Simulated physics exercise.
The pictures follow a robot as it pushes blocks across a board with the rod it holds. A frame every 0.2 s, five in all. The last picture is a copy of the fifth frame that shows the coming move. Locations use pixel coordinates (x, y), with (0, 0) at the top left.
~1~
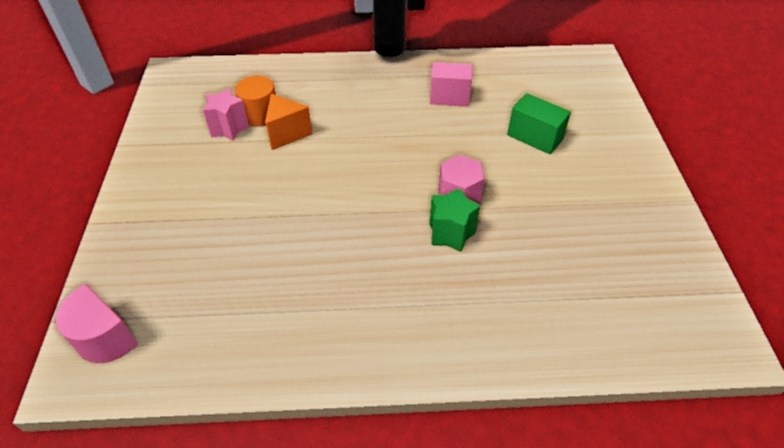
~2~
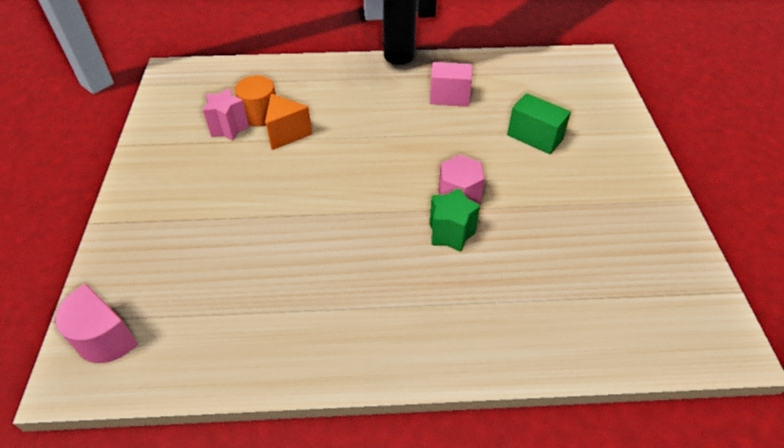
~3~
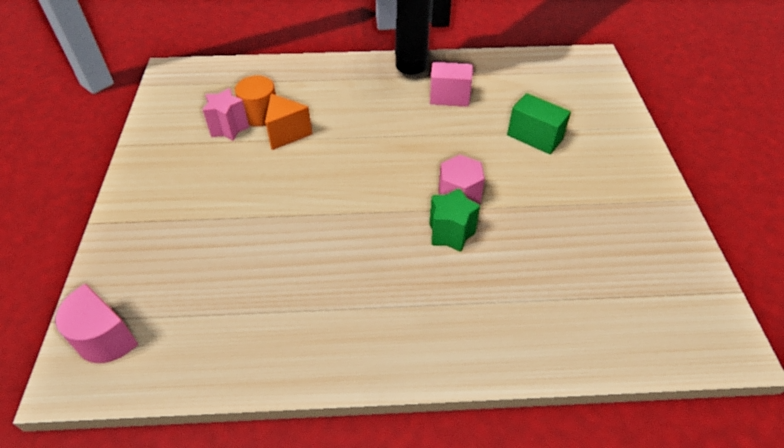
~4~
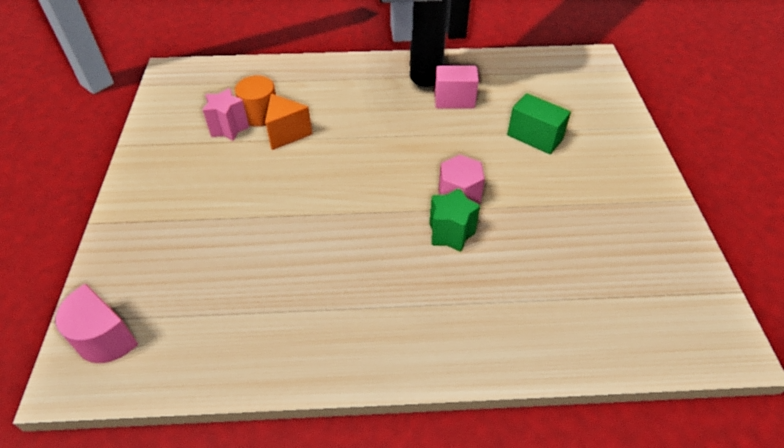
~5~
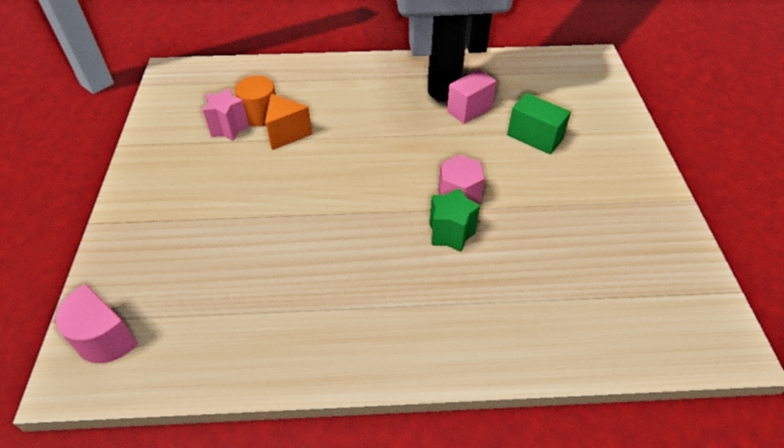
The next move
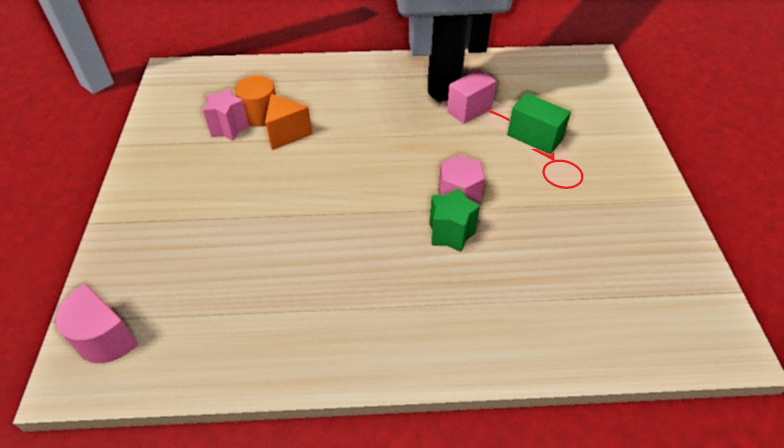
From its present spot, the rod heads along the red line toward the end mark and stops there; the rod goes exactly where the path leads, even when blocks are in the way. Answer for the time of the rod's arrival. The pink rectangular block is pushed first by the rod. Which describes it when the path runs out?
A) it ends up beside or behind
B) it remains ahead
B.
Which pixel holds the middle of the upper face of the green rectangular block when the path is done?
I'd expect the centre of its top face to be at (652, 164).
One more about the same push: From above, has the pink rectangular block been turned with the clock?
Answer: No.
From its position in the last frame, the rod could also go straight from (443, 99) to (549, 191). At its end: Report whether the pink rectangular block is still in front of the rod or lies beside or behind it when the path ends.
Shed along the way.
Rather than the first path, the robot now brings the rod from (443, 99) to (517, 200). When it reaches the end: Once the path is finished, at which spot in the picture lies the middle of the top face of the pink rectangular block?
The centre of its top will be at (500, 93).
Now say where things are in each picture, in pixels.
The first picture shows rod's lower end at (390, 49); pink rectangular block at (452, 70); green rectangular block at (542, 109).
The second picture shows rod at (399, 57); blocks still.
The third picture shows rod at (411, 66); blocks still.
The fourth picture shows rod at (426, 78); pink rectangular block at (457, 73).
The fifth picture shows rod at (444, 92); pink rectangular block at (473, 82); green rectangular block at (542, 109).
Drawn move, from (443, 99) via (492, 112) and (534, 138), ending at (563, 174).
What follows on the original path. One third of the way, rod at (495, 106); pink rectangular block at (523, 100); green rectangular block at (557, 116).
Two thirds of the way, rod at (536, 131); pink rectangular block at (568, 126); green rectangular block at (607, 142).
At the end, rod at (565, 167); pink rectangular block at (607, 160), turned 35° anticlockwise; green rectangular block at (652, 164), turned 20° anticlockwise.
